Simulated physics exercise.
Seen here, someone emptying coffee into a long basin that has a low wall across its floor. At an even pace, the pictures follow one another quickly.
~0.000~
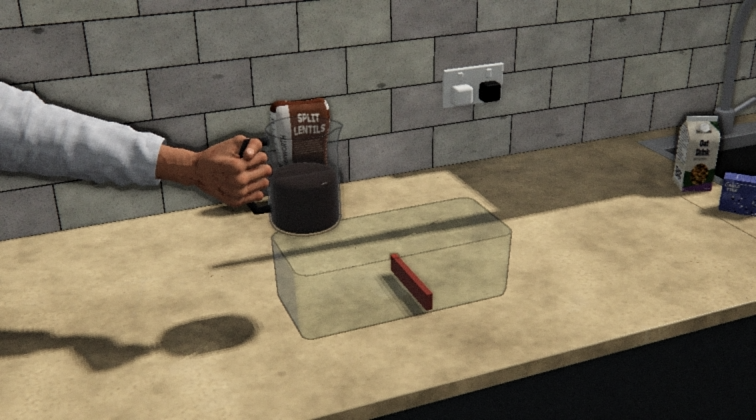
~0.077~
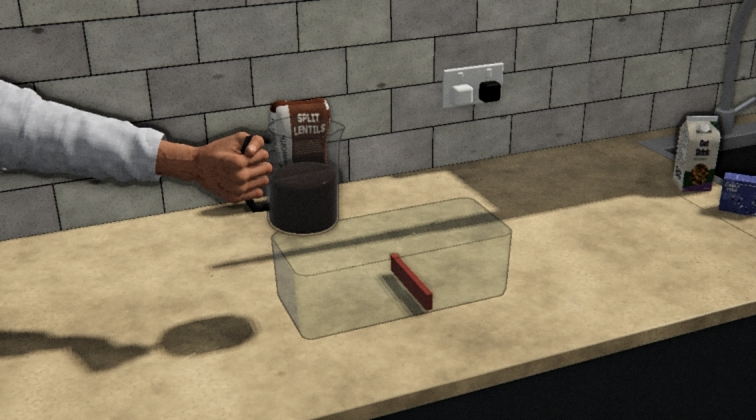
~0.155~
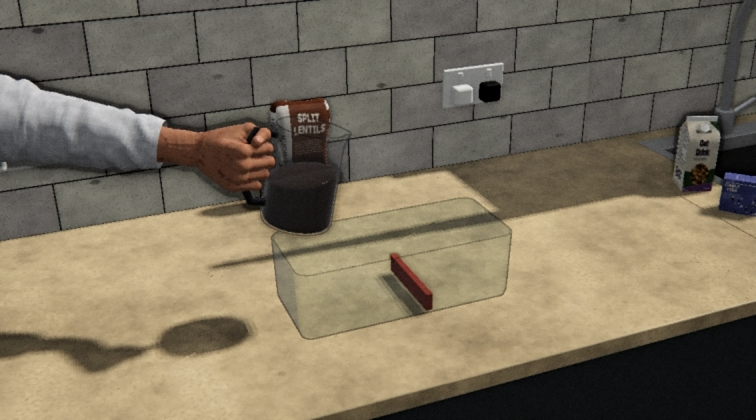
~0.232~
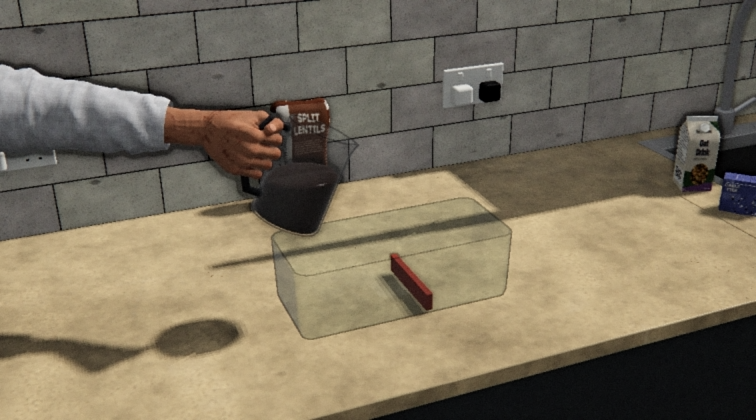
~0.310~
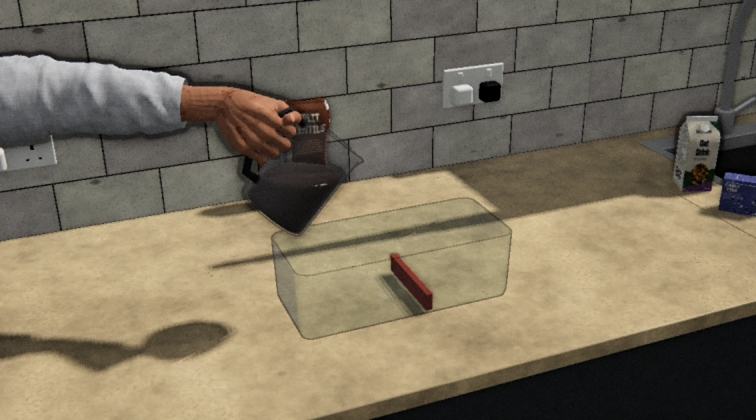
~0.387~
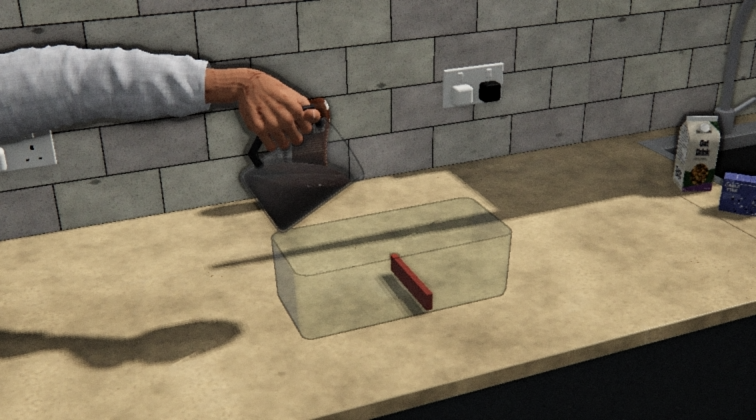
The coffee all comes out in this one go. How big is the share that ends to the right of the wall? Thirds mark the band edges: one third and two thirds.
I would say less than a third ends up on that side.
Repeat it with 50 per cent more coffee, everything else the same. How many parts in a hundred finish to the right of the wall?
Roughly 25 in a hundred.
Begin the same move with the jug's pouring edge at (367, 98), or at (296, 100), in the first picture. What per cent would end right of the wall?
First place gives some 85 %, second place some 15 %.
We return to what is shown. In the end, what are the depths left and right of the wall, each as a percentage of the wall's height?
On the left it is 60 per cent, on the right 10.
A moment on, the jug is tipped right over and 67 per cent is still to pour, 11 is left of the wall and 0 right of it.
Next, the jug is tipped right over and 24 per cent is still to pour, 58 is left of the wall and 2 right of it.
Then the jug is tipped right over and 7 per cent is still to pour, 79 is left of the wall and 5 right of it.
Later the jug is tipped right over and 1 per cent is still to pour, 87 is left of the wall and 7 right of it.
Finally, 86 per cent lies left of the wall, 10 right of it and 4 outside.
